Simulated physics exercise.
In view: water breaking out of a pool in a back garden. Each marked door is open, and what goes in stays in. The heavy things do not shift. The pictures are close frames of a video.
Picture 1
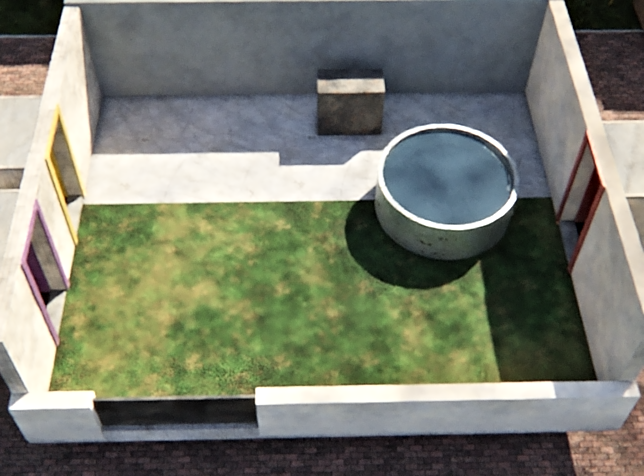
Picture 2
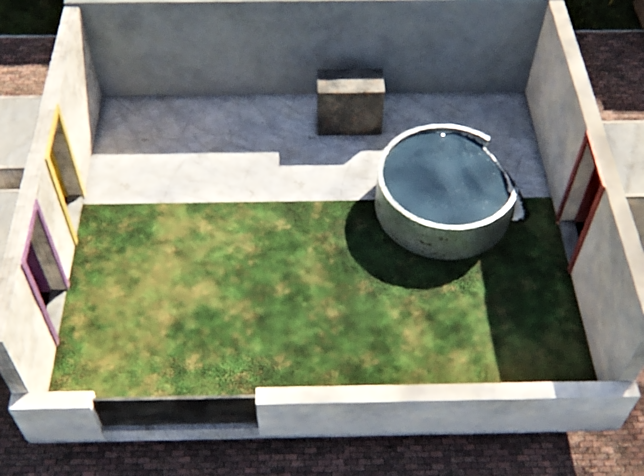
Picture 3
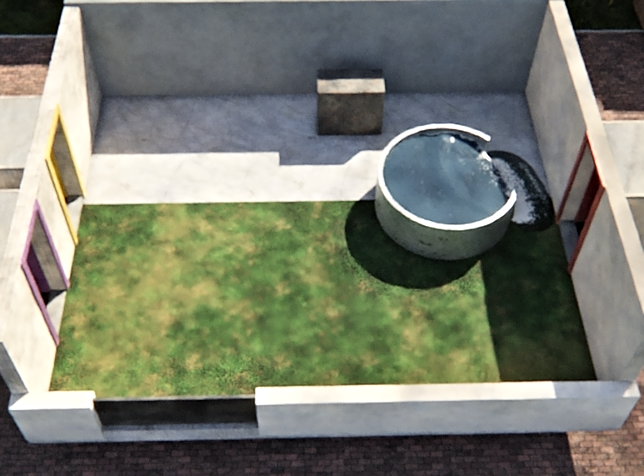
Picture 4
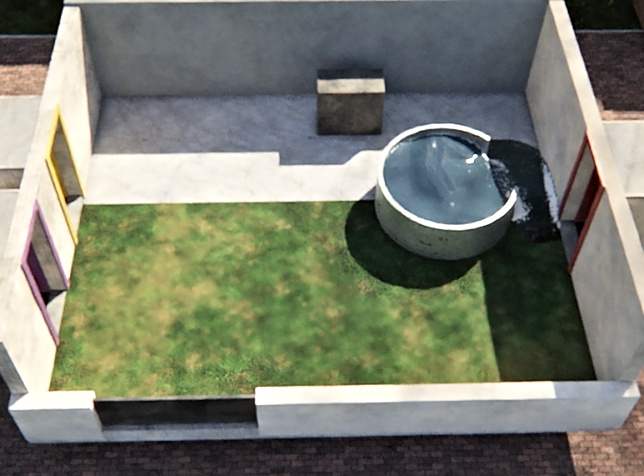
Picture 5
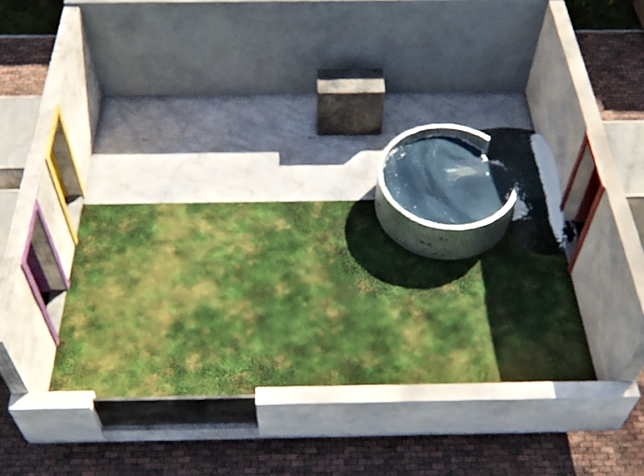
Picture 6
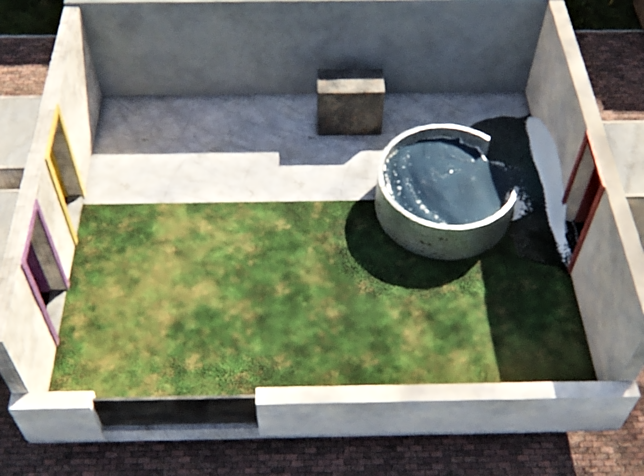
In a walled back garden with a lawn and paving, the round pool sat still until its right side opened, and water poured out through the gap, spreading dark across the ground beside the right wall.
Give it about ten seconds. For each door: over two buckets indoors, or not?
In the end: The purple door stays under that; the yellow door stays under that; the red door takes more than that.
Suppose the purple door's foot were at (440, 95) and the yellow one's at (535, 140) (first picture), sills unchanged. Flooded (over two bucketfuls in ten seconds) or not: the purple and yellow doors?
In short: Purple door takes more, yellow door floods.
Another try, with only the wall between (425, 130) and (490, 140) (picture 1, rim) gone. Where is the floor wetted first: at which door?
The one in red.
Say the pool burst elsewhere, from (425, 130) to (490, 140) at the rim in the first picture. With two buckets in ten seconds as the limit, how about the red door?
In short: Red door stays under.
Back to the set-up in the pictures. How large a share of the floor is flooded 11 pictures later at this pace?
About 20 per cent.
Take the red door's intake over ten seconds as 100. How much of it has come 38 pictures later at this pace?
I make it 100 per cent.
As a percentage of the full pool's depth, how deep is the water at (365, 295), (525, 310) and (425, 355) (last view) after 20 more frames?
In that order: 0, 10 and 2 per cent.
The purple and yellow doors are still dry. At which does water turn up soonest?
The yellow-painted one.
A moment on, water covers 10 % of the floor; the purple door not reached, the yellow door not reached, the red door under two buckets in.
Next, water covers 20 % of the floor; the purple door not reached, the yellow door not reached, the red door over two buckets in.
Then, water covers 35 % of the floor; the purple door not reached, the yellow door not reached, the red door over two buckets in.
Later, water covers 70 % of the floor; the purple door not reached, the yellow door wet at the sill, nothing in, the red door over two buckets in.
In the end, water covers 95 % of the floor; the purple door wet at the sill, nothing in, the yellow door wet at the sill, nothing in, the red door over two buckets in.
